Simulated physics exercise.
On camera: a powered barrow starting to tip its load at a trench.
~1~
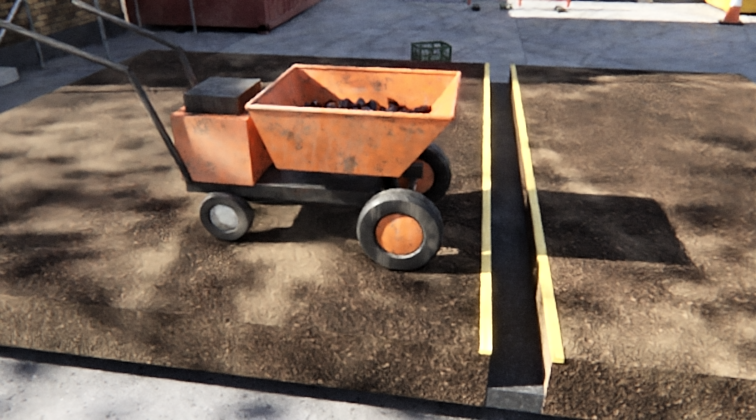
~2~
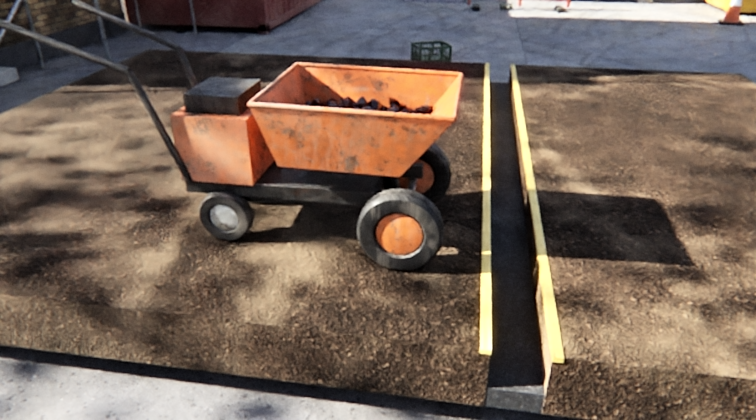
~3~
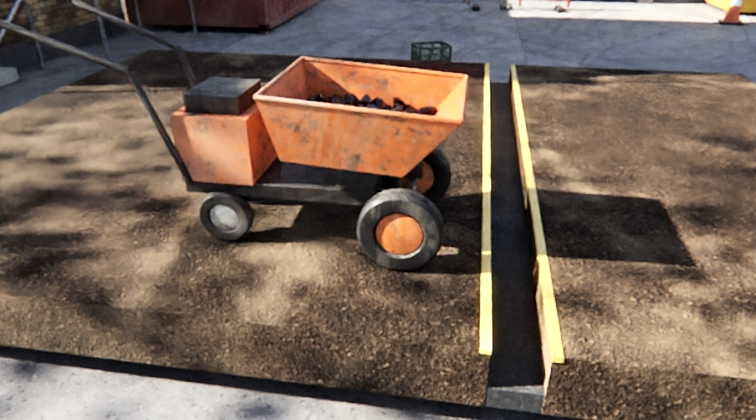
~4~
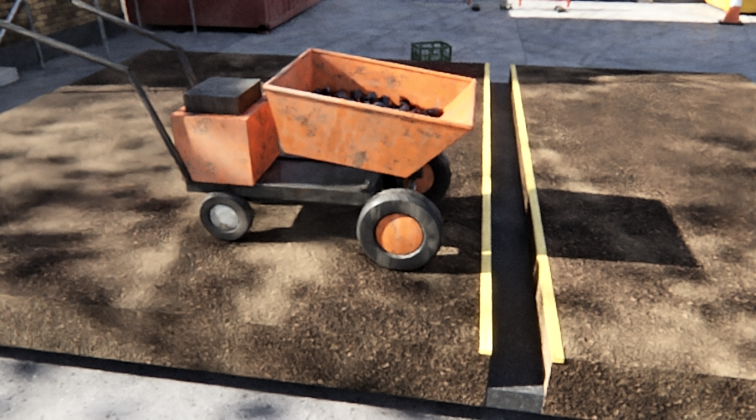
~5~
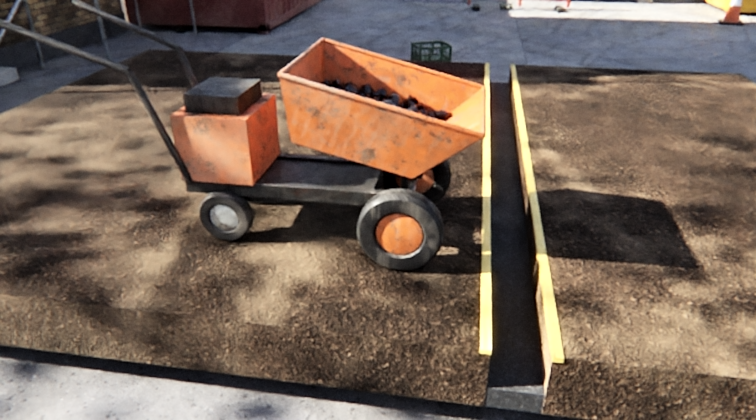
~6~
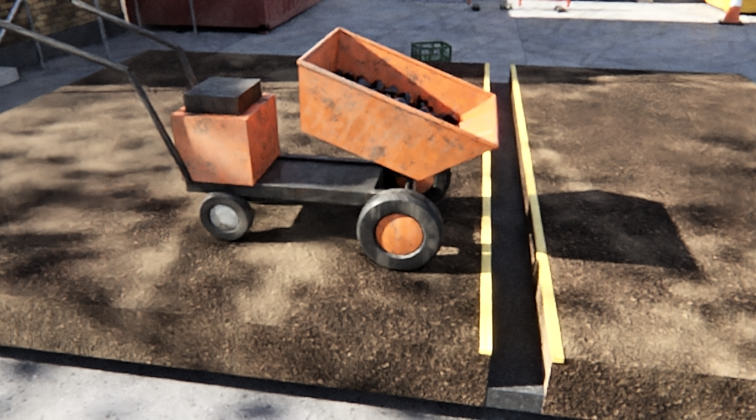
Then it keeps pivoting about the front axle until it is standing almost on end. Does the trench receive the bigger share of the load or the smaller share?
The trench receives the smaller share.
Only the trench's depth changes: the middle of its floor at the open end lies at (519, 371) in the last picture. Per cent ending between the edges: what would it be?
The share would be close to 20 percent.
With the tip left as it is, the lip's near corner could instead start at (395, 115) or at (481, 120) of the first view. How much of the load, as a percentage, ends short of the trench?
That would be roughly 10 in a hundred and then roughly 0 in a hundred.
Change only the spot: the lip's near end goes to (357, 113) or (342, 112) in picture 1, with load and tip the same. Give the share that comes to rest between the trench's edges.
About 40 %, then 20 %.
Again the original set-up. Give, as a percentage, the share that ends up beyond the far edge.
Share: Near 50 %.
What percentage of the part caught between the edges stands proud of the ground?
Near 10 %.
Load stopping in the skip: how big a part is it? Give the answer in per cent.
Estimate: Some 25 %.
Just after the last frame, skip tipped steeply; every one in the skip.
A moment on, skip tipped right over; the larger part in the skip; just a few in or heaped over the trench; about a tenth beyond it.
Further on, skip tipped right over; roughly a third in the skip; roughly a quarter in or heaped over the trench; roughly half beyond it.
When it is over, skip tipped right over; roughly a quarter in the skip; roughly a quarter in or heaped over the trench; roughly half beyond it.
